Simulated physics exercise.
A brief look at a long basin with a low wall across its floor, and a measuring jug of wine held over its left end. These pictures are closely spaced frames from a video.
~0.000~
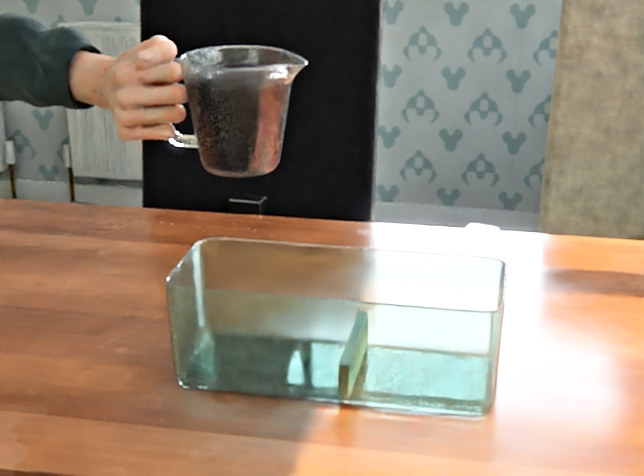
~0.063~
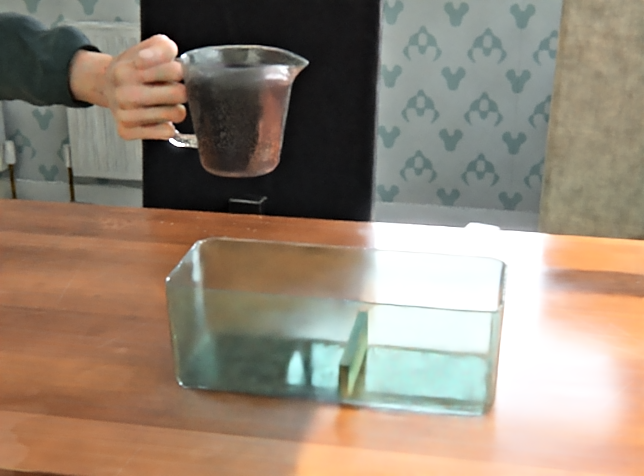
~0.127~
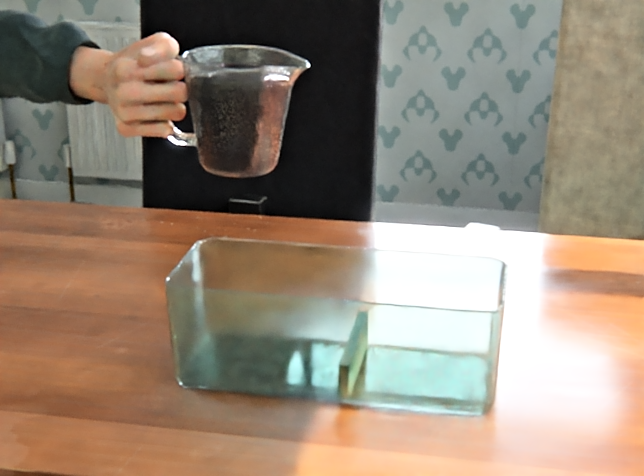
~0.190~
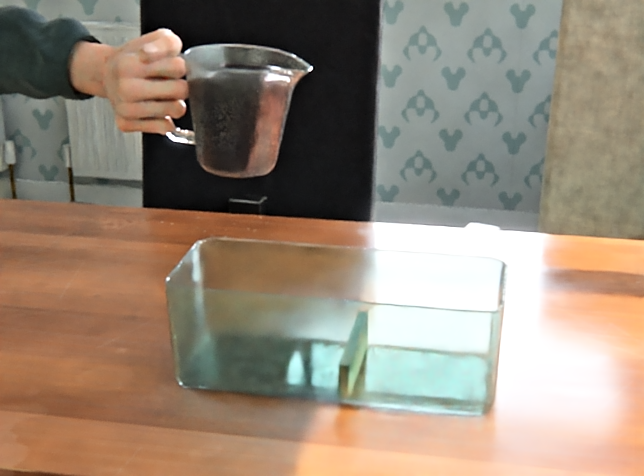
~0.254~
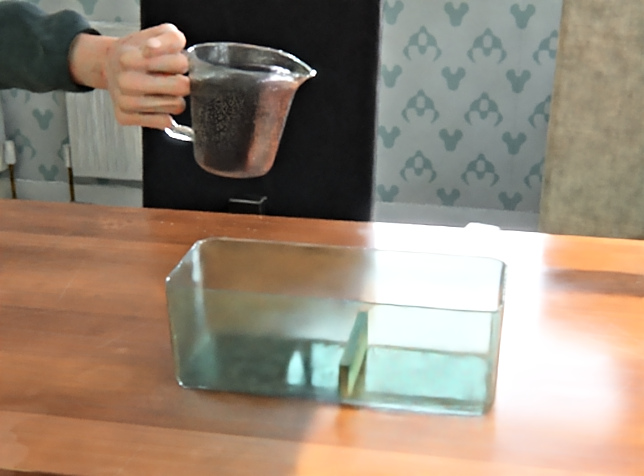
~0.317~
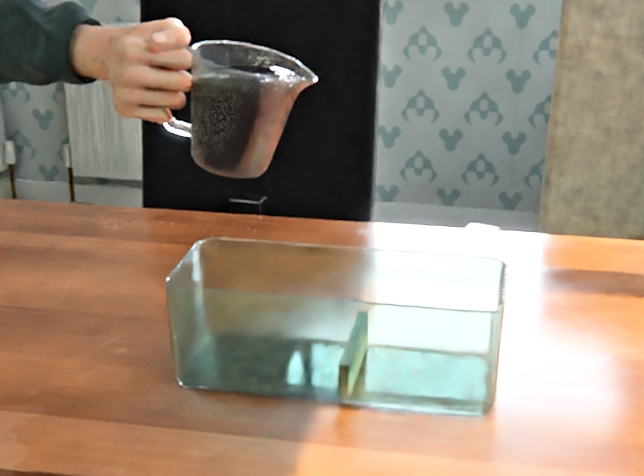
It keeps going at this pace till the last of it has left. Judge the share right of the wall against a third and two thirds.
Outstrips two thirds.
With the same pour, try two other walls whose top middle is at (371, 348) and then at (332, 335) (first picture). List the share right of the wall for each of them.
Note: Roughly 60 % in case one, 95 % in case two.
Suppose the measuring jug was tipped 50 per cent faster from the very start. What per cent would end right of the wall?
I'd say close to 75 per cent.
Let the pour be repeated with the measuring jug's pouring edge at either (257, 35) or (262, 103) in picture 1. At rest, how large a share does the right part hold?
25 %, then 10 %.
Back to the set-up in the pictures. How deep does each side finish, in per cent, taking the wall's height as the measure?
On the left it sits near 10, while on the right it sits near 60.
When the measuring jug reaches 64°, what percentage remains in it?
Around 70 in a hundred has not poured out yet.
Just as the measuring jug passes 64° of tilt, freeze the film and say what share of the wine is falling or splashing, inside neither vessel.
Somewhere around 20 per cent of it.
Then, 0.80 s in, the tilt is 64° and 71 per cent is still to pour, 0 is left of the wall and 8 right of it.
Then, 1.15 s in, the tilt is 98° and 15 per cent is still to pour, 3 is left of the wall and 64 right of it.
Then, 1.52 s in, the tilt is 107° and 0 per cent is still to pour, 17 is left of the wall and 82 right of it.
Then, 1.92 s in, the tilt is 107° and 0 per cent is still to pour, 18 is left of the wall and 82 right of it.
Finally, 18 per cent lies left of the wall, 82 right of it and 1 outside.
